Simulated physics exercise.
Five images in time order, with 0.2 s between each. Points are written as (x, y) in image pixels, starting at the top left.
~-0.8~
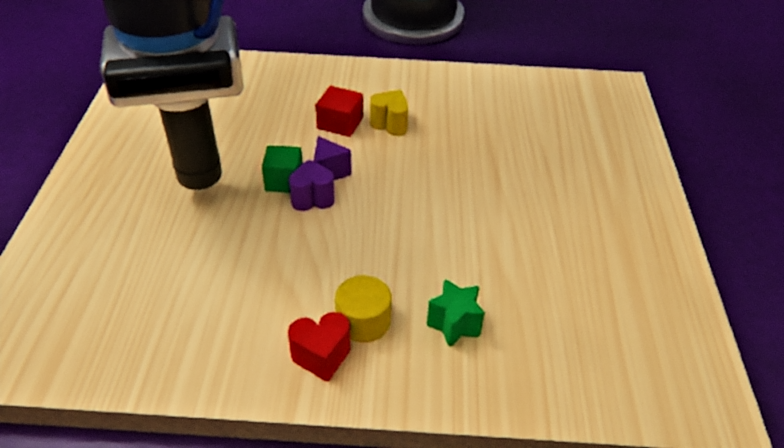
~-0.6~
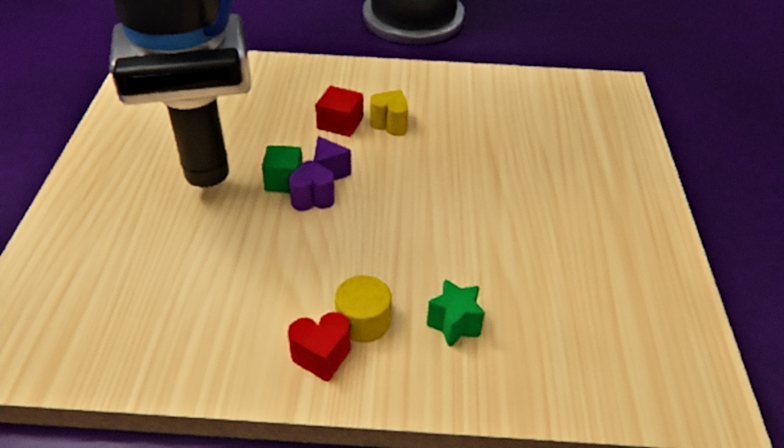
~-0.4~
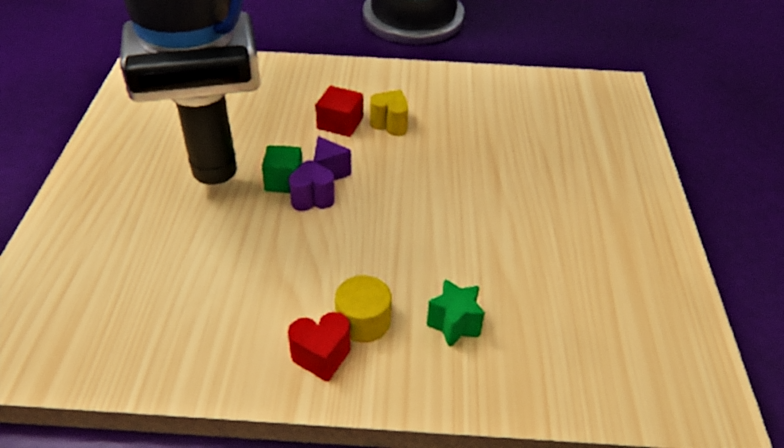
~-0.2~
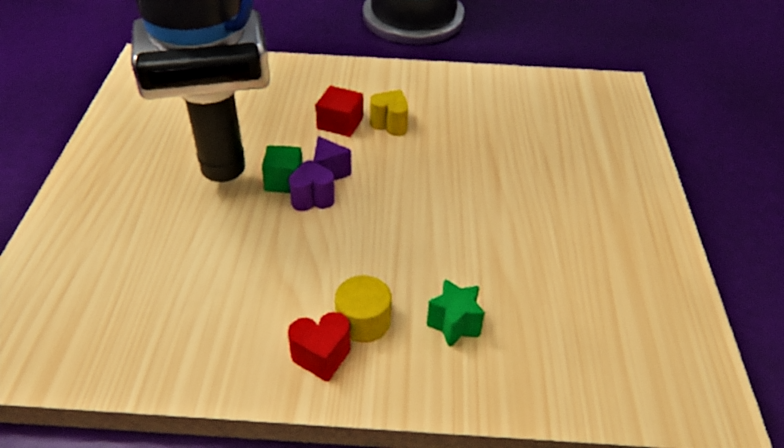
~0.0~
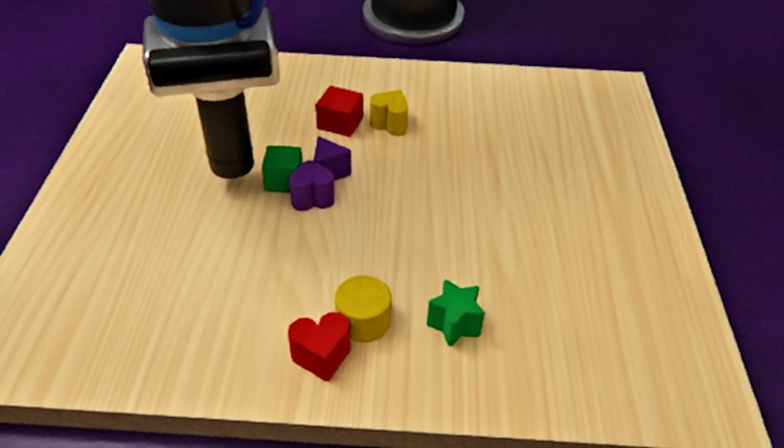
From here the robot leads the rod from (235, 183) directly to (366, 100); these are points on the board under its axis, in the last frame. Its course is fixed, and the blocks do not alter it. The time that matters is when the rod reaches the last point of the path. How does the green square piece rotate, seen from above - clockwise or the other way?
Spins clockwise.
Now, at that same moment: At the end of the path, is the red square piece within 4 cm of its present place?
Final answer: No.
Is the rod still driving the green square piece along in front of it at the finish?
Answer: No.
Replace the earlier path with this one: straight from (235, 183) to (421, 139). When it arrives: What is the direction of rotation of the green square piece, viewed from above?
The twist is clockwise.
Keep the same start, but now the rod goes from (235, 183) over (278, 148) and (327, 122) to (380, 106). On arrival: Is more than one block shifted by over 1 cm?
That would be a yes.
On the path given first. One third of the way, rod at (281, 135); green square piece at (296, 152), turned 40° clockwise; purple triangular block at (333, 149).
Two thirds of the way, rod at (326, 108); green square piece at (296, 152), turned 40° clockwise; purple triangular block at (333, 149); red square piece at (361, 89), turned 25° clockwise; yellow heart-shaped block at (396, 101).
At the end, rod at (366, 83); green square piece at (296, 152), turned 40° clockwise; purple triangular block at (333, 149); red square piece at (404, 74), turned 70° clockwise; yellow heart-shaped block at (398, 101), turned 15° clockwise.
